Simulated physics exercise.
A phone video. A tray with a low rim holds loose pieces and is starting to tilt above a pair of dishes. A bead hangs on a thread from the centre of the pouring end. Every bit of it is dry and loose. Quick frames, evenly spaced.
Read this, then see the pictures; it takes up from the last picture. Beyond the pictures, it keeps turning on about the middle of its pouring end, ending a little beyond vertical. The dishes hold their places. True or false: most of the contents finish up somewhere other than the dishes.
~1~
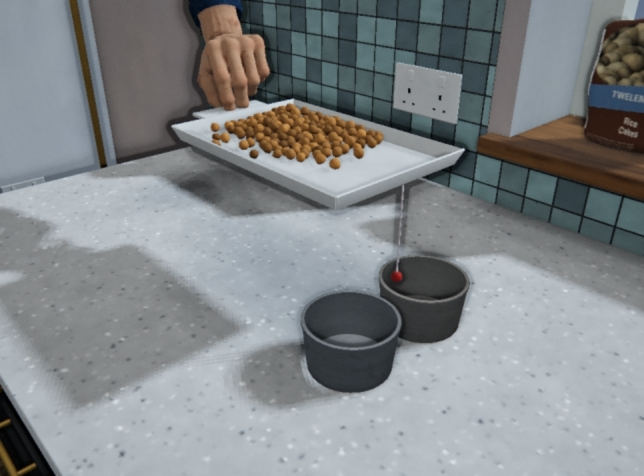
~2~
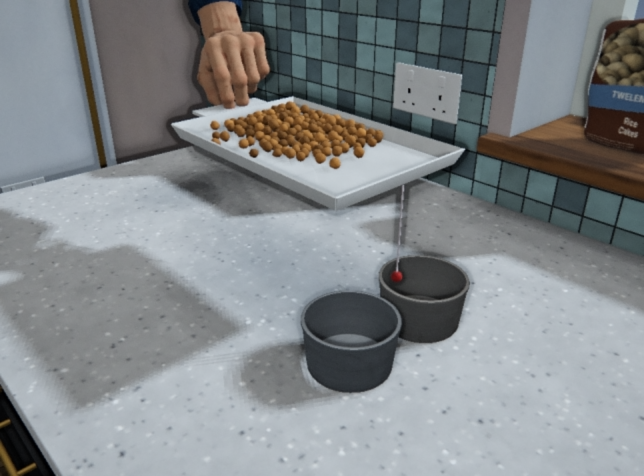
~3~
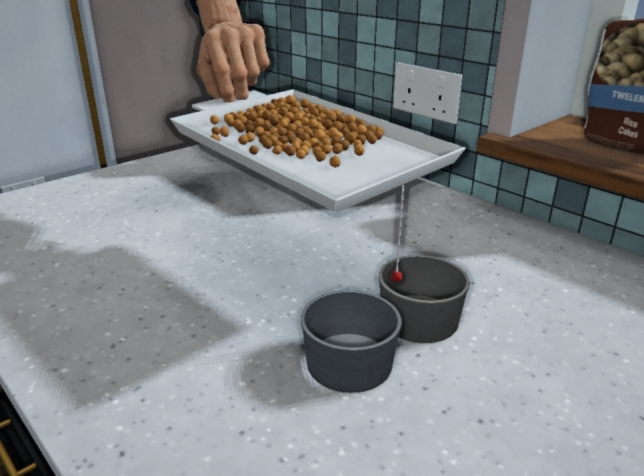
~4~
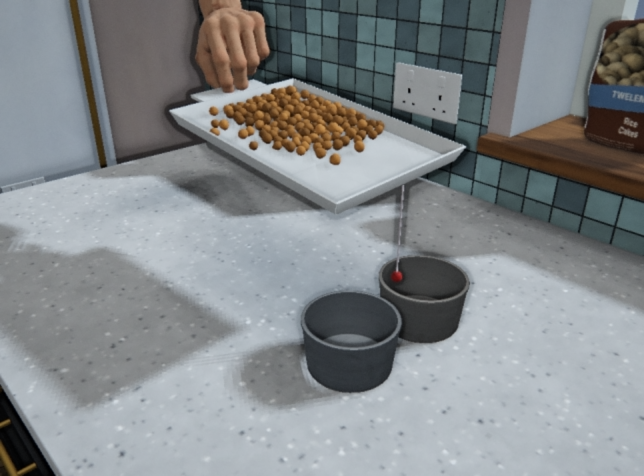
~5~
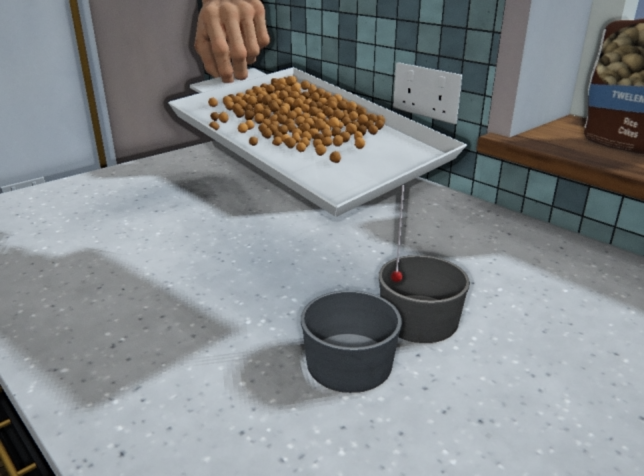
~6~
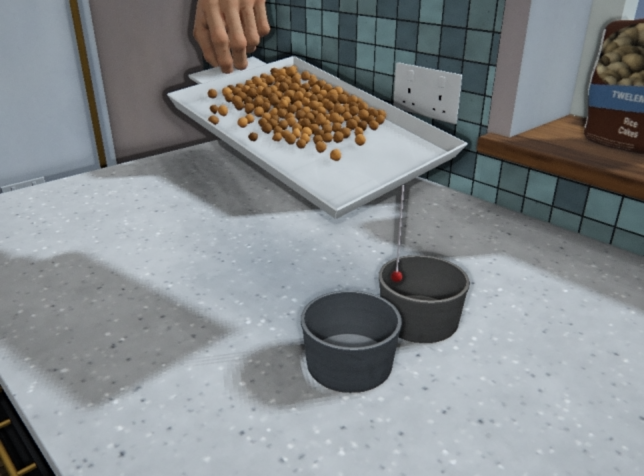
False.
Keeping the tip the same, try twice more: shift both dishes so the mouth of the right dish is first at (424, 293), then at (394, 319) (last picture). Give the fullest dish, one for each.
One: The left-side dish. Two: The right-side dish.
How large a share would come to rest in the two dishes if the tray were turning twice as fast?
Estimate: Some 30 %.
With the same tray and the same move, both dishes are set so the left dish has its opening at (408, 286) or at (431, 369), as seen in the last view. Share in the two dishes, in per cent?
In turn 0 and 0 in a hundred.
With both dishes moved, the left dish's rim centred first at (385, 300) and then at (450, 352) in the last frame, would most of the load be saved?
Well, it comes to a lesser portion at first and a lesser portion after that.
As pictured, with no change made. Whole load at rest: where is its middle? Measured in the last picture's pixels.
Close to (351, 361), more or less.
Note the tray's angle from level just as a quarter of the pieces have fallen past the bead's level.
Close to 65 degrees, I reckon.
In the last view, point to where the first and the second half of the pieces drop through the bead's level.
Half one: (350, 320), half two: (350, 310).
Just after the last frame, tray tipped steeply; the larger part on the tray; about a tenth in the left dish; about a tenth outside both; about a tenth in the air.
A moment on, tray tipped right over; just a few on the tray; roughly two thirds in the left dish; roughly a quarter outside both; about a tenth in the air.
Further on, tray tipped past a quarter turn; roughly two thirds in the left dish; roughly a third outside both.
When it is over, tray tipped past a quarter turn; roughly two thirds in the left dish; not one in the right dish; roughly a third outside both.
